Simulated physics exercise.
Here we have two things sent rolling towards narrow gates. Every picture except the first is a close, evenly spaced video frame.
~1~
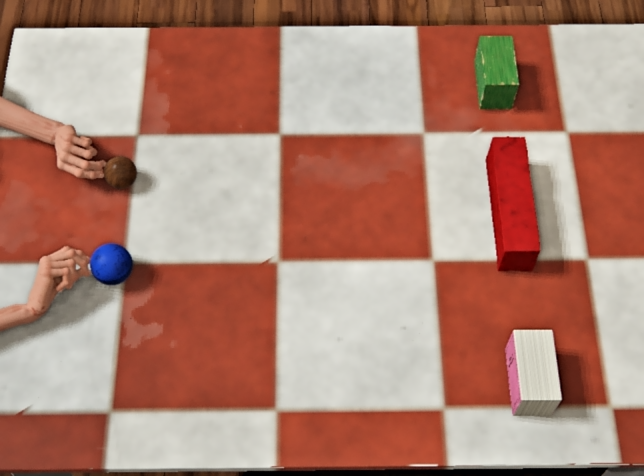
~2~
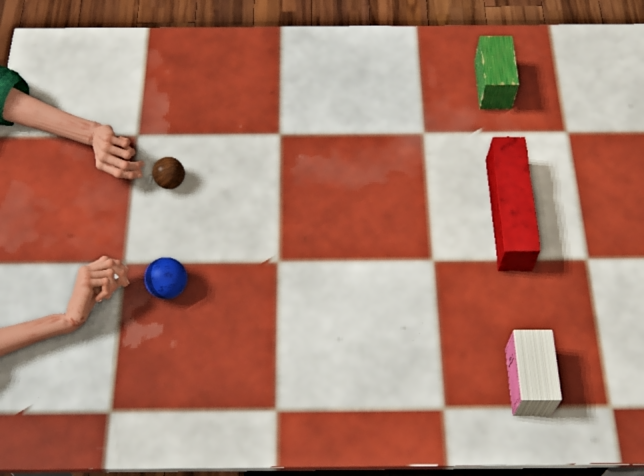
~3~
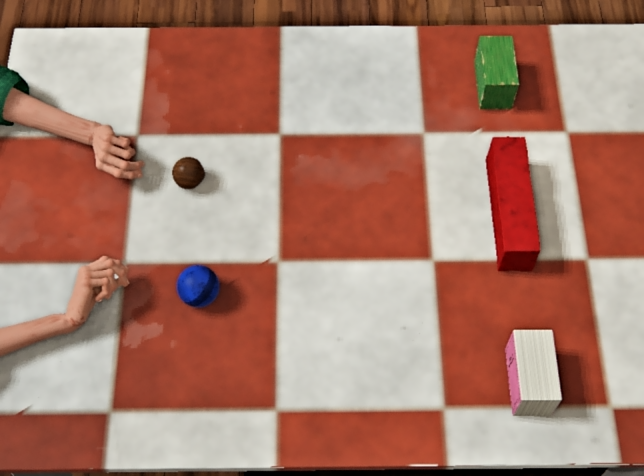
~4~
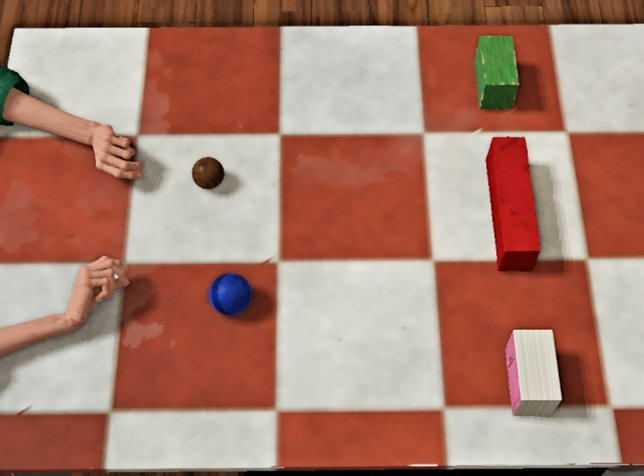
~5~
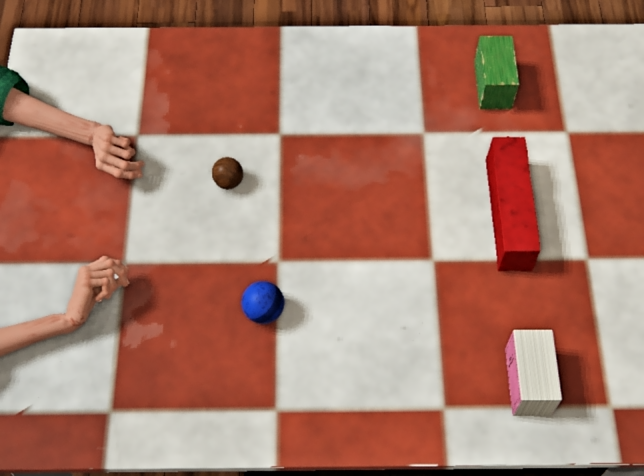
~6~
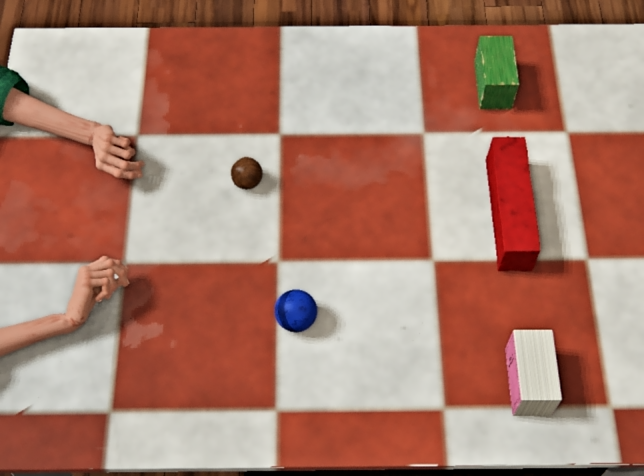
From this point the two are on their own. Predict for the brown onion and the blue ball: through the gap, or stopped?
Outcome: The brown onion is blocked; the blue ball is blocked.
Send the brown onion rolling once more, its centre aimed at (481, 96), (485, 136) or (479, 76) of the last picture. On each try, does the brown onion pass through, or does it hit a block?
Try 1, it fails to get through; try 2, it clears the blocks; try 3, it fails to get through.
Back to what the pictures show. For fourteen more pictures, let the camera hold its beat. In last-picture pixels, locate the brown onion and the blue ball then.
I'd say roughly (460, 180) for the first one and roughly (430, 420) for the second.
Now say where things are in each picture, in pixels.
In the first frame, brown onion (121, 173) under the hand; blue ball (112, 265) under the hand; pink book (532, 374).
In the second frame, brown onion (169, 173); blue ball (166, 278).
In the third frame, brown onion (189, 173); blue ball (198, 286).
In the fourth frame, brown onion (208, 173); blue ball (230, 295).
In the fifth frame, brown onion (227, 173); blue ball (263, 302).
In the sixth frame, brown onion (247, 173); blue ball (296, 311); red brick (512, 203).
Then, 0.52 s past the last view, brown onion coming back near (468, 173); blue ball coming back near (438, 413).
Finally, the brown onion is stopped; the blue ball is stopped.
